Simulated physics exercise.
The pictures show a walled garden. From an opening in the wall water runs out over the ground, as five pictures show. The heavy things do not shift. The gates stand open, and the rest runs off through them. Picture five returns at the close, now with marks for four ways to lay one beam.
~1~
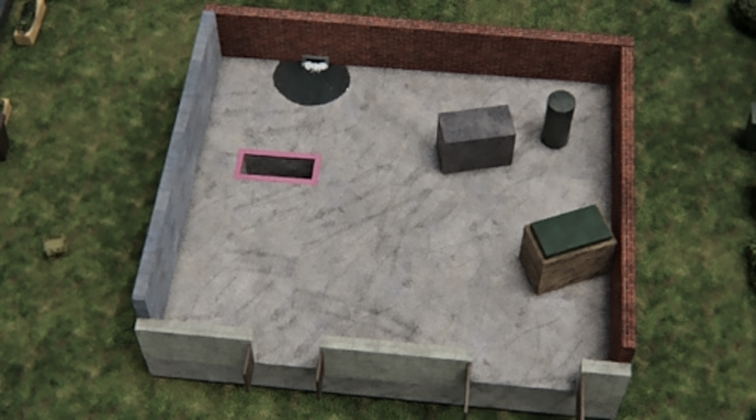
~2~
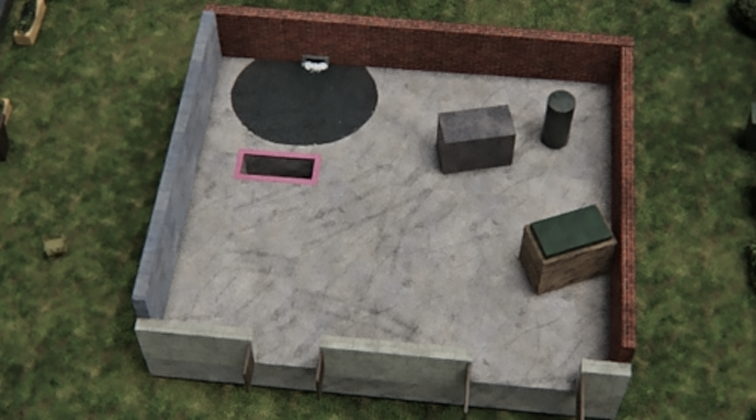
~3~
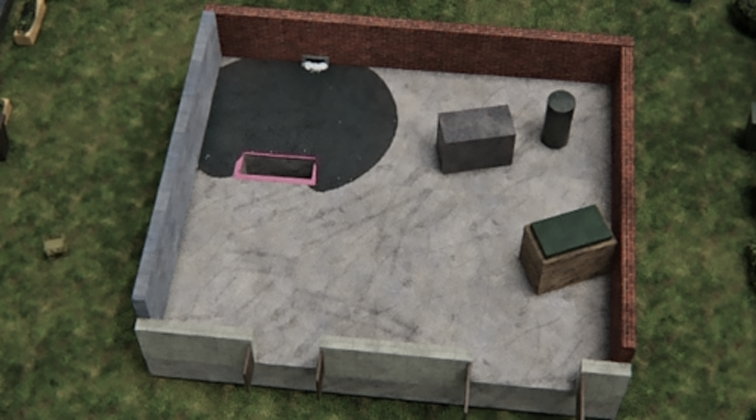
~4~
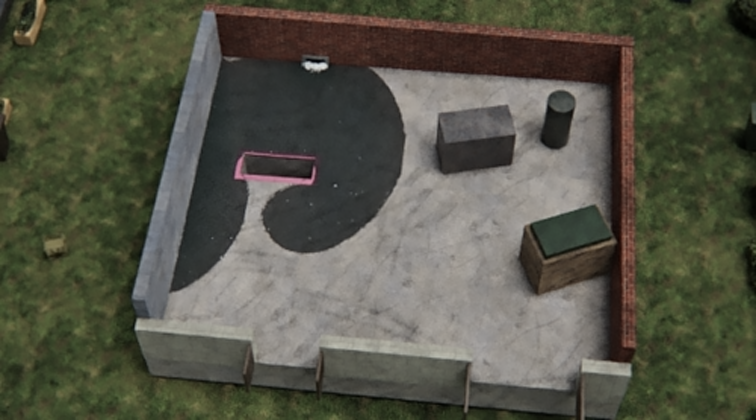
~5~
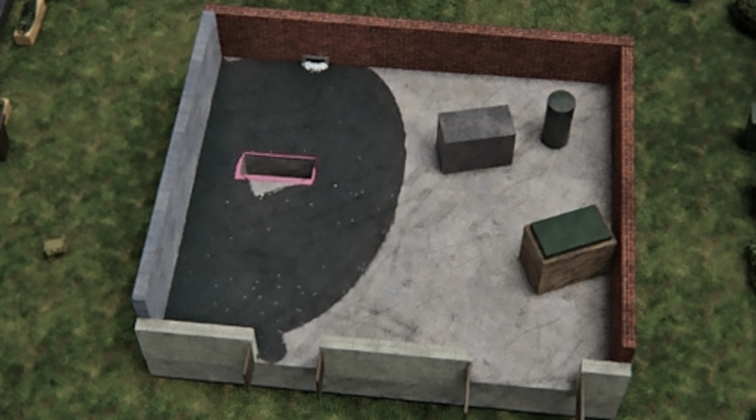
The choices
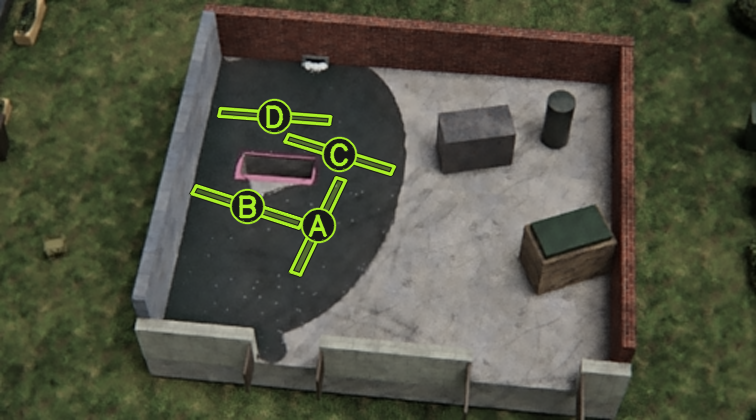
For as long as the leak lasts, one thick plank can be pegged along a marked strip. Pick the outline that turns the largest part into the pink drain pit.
B works best here.
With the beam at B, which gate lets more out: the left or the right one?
The left one.
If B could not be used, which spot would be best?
It is A.
On the marked copy, A from (295, 273) to (340, 179); B from (194, 189) to (300, 224); C from (286, 138) to (392, 170); D from (219, 112) to (330, 120).
Choosing A, about 40 % of the stream goes into the pink drain pit, about 59 % out by the gates.
Choosing B, about 71 % of the stream goes into the pink drain pit, about 27 % out by the gates.
Choosing C, about 12 % of the stream goes into the pink drain pit, about 84 % out by the gates.
Choosing D, about 13 % of the stream goes into the pink drain pit, about 83 % out by the gates.
